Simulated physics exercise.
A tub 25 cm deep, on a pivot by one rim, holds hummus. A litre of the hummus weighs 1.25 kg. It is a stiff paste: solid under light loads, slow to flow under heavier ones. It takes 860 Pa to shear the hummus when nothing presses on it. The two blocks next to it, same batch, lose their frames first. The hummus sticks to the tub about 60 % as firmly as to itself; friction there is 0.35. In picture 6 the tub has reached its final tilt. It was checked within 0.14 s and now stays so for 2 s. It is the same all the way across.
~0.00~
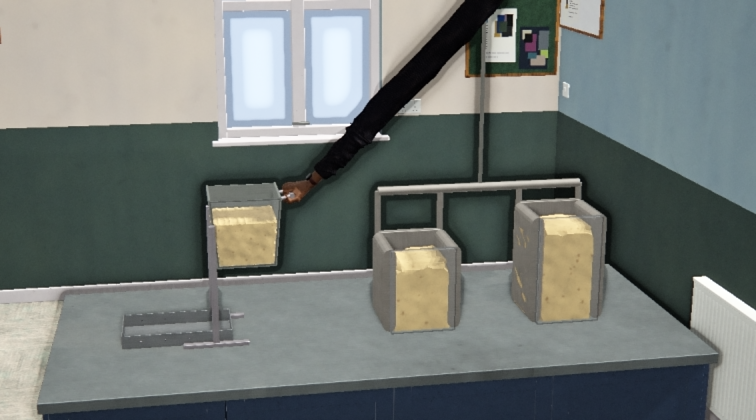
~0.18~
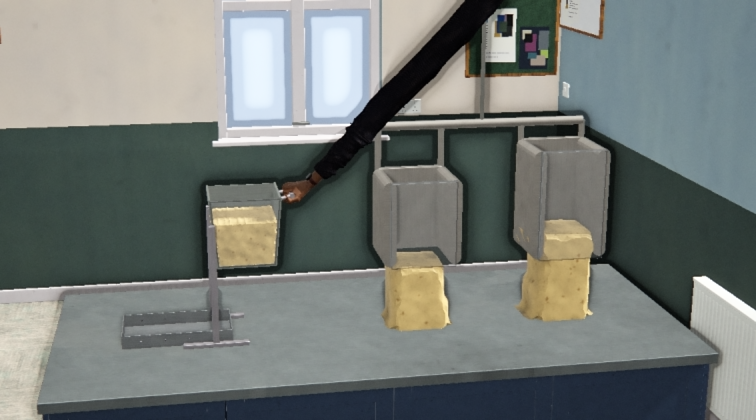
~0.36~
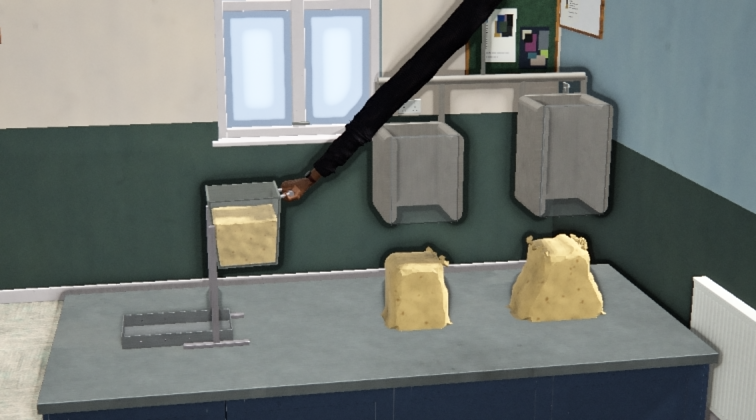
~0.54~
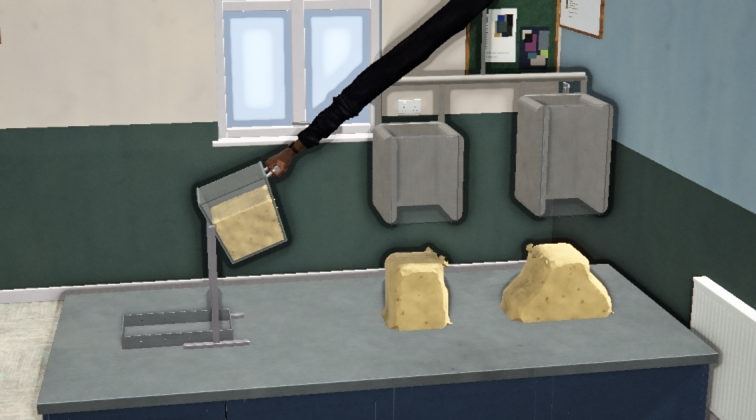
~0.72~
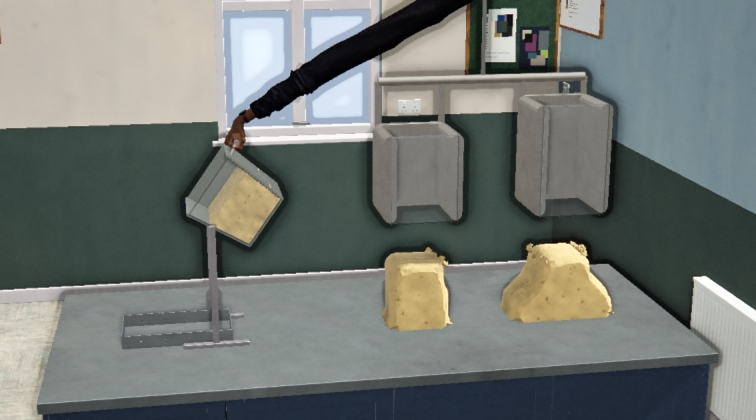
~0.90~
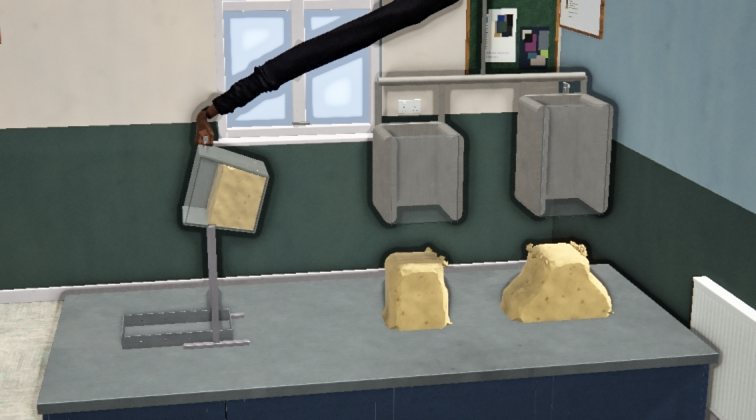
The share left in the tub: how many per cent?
About 100 %.
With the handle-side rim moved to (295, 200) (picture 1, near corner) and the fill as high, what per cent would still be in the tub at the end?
In that case some 100 per cent.
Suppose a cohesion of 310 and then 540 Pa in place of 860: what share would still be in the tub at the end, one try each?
In that order: 85 %, 100 %.
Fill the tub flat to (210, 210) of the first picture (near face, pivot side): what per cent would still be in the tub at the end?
In that case some 100 per cent.
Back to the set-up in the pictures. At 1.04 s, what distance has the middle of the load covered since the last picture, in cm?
Roughly 0 cm.
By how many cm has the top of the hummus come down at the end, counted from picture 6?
About 0 cm.
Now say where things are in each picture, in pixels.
In the first frame, handle-side rim at (279, 198), tilt 0 degrees; crest of the hummus at (240, 223); block heights 27 cm, 37 cm (left to right).
In the second frame, handle-side rim at (279, 198), tilt 0 degrees; crest of the hummus at (240, 223); block heights 26 cm, 35 cm (left to right).
In the third frame, handle-side rim at (278, 197), tilt 1 degrees; crest of the hummus at (269, 221); block heights 25 cm, 29 cm (left to right).
In the fourth frame, handle-side rim at (264, 177), tilt 21 degrees; crest of the hummus at (267, 201); block heights 25 cm, 25 cm (left to right).
In the fifth frame, handle-side rim at (227, 158), tilt 54 degrees; crest of the hummus at (248, 175); block heights 25 cm, 25 cm (left to right).
In the sixth frame, handle-side rim at (200, 157), tilt 75 degrees; crest of the hummus at (223, 167); block heights 25 cm, 25 cm (left to right).
After 1.04 s, the tub is at 75 degrees and holds 100 %.
After 1.21 s, the tub is at 75 degrees and holds 100 %.
After 1.38 s, the tub is at 75 degrees and holds 100 %.
After 1.55 s, the tub is at 75 degrees and holds 100 %.
After 2.90 s, the tub is at 75 degrees and holds 100 %.
